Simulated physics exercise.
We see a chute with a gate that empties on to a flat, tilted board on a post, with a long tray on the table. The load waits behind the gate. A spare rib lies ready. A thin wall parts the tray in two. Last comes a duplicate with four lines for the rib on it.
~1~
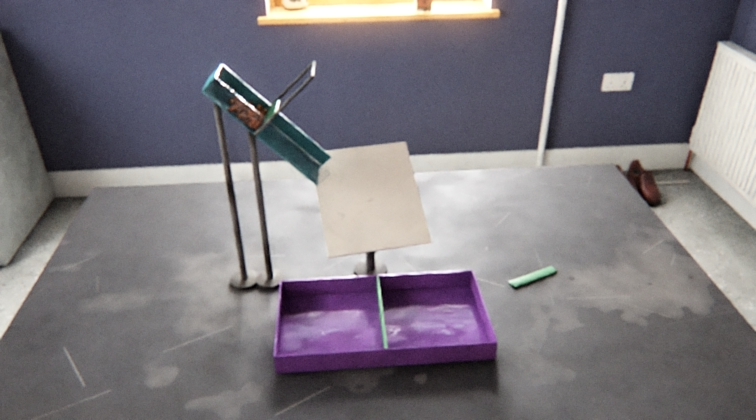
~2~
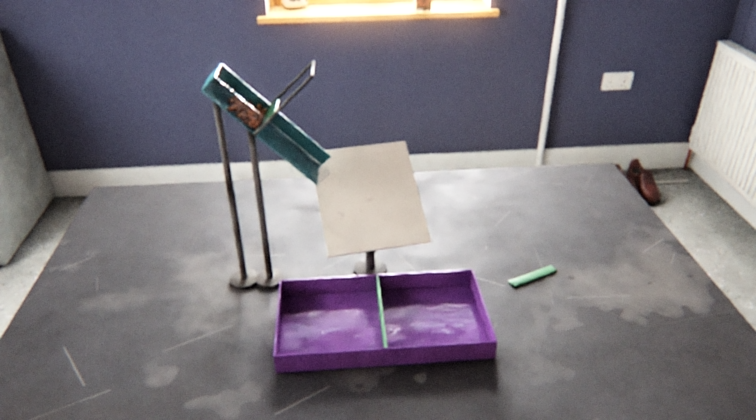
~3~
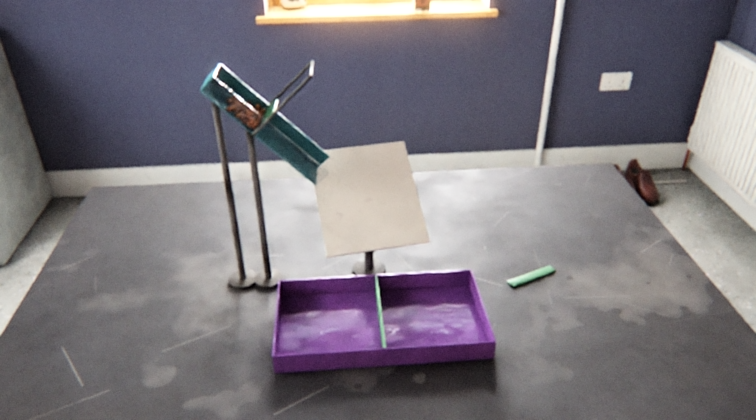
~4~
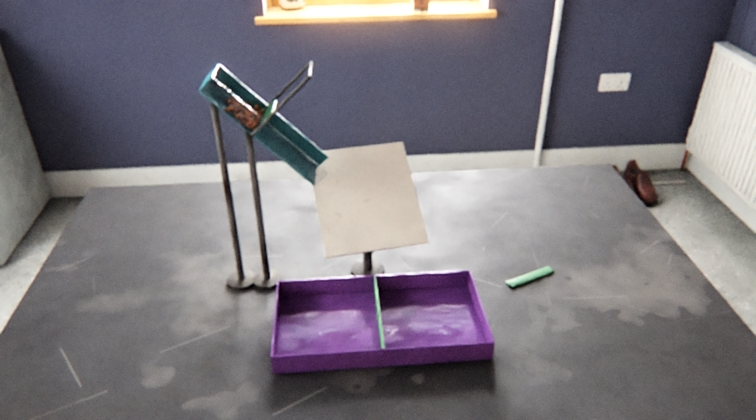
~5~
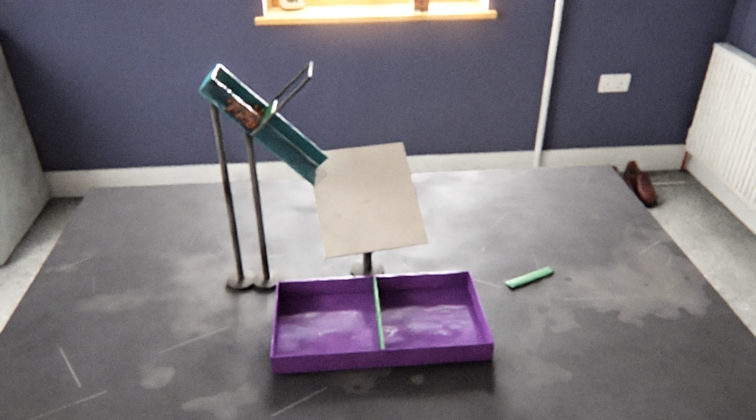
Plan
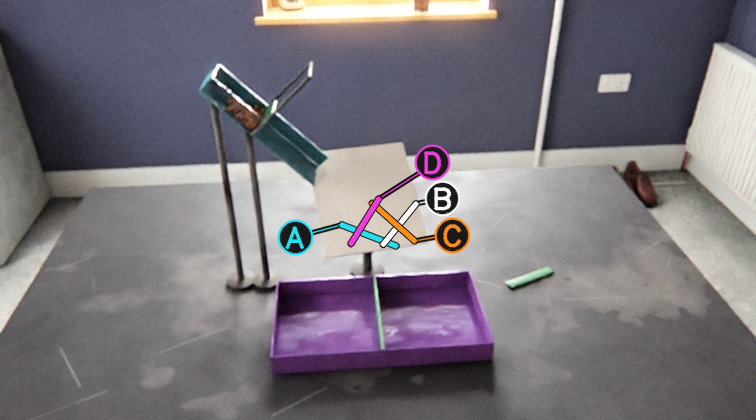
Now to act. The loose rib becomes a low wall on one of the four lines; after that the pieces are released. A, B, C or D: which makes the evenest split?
B beats the others.
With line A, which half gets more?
More lands on the right.
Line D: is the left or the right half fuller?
The left half.
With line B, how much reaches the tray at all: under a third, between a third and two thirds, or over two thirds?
It is over two thirds.
On the marked copy, line A from (341, 224) to (396, 246); line B from (416, 203) to (383, 244); line C from (372, 203) to (414, 240); line D from (378, 198) to (350, 243).
If A is chosen, of what is caught, a stray few in the left half, nearly all in the right.
If B is chosen, of what is caught, about half in the left half, about half in the right.
If C is chosen, of what is caught, a small part in the left half, nearly all in the right.
If D is chosen, of what is caught, most in the left half, a small part in the right.
